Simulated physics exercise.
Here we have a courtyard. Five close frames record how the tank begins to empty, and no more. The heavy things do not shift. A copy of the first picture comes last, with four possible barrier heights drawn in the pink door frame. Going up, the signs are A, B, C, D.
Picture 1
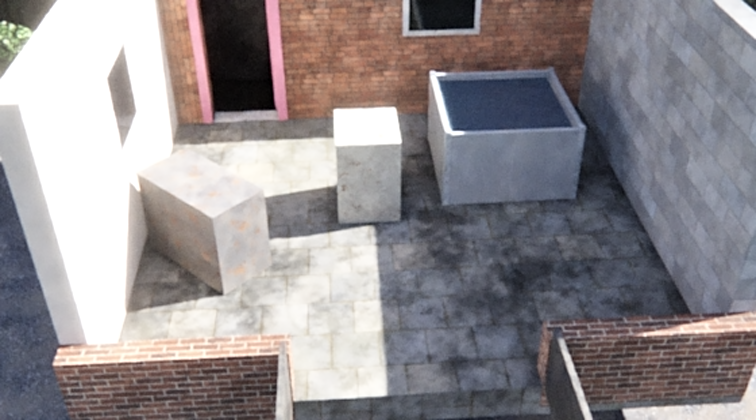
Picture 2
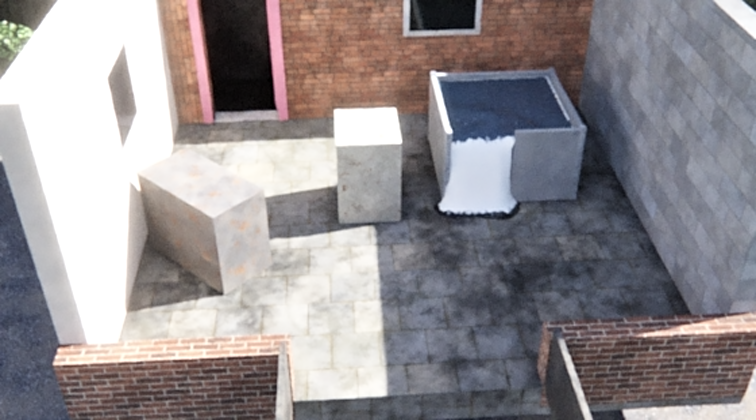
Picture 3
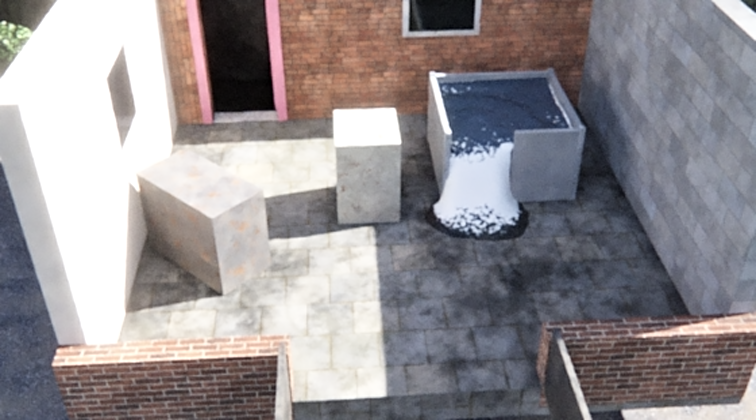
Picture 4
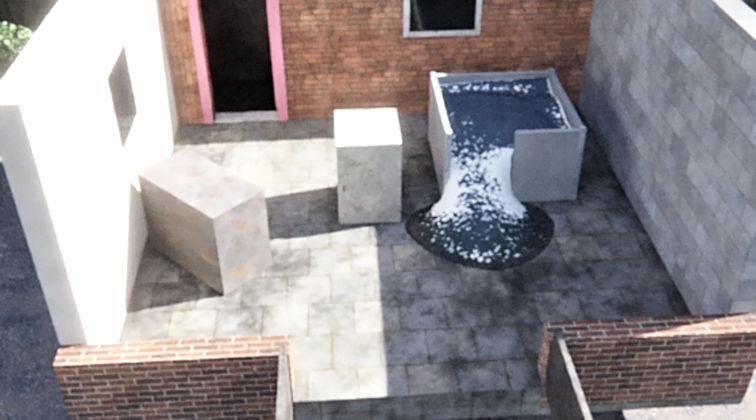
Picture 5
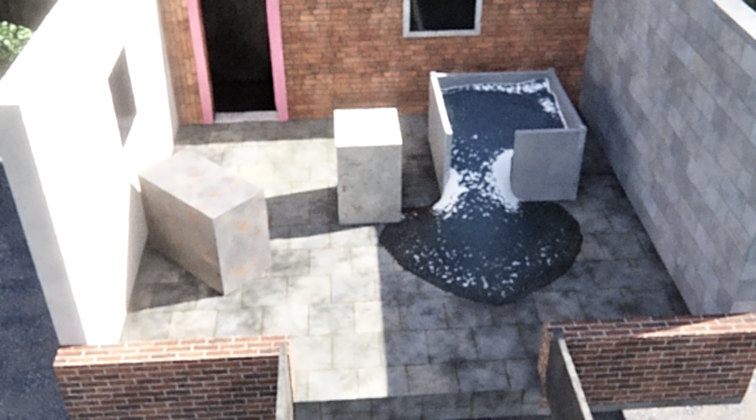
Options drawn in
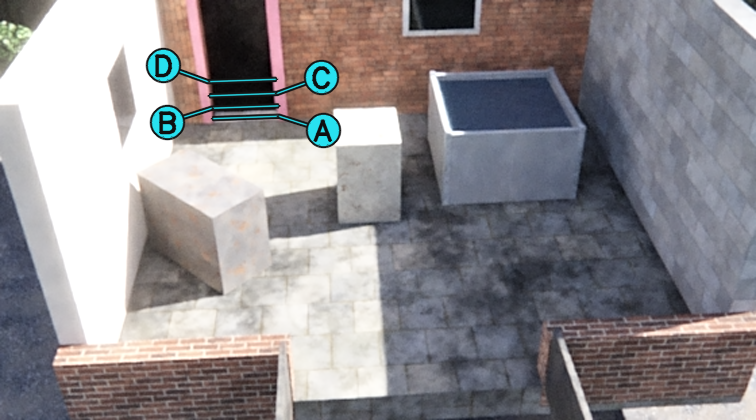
The footage shows a walled courtyard with two blocks and a water-filled tank near a brick wall with a pink-framed doorway; water pours through an opening in the tank's front, foaming white, then spreads across the paving in a widening dark pool.
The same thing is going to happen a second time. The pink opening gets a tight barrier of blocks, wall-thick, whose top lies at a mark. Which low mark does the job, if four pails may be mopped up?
A is the one.
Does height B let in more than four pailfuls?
No, not at all.
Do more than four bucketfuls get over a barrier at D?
No, that is safe.
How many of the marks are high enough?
All of them.
On the marked copy, A at (246, 117); B at (244, 107); C at (243, 94); D at (241, 80); from the bottom up A, B, C, D.
For height A, nothing gets over.
For height B, nothing gets over.
For height C, nothing gets over.
For height D, nothing gets over.
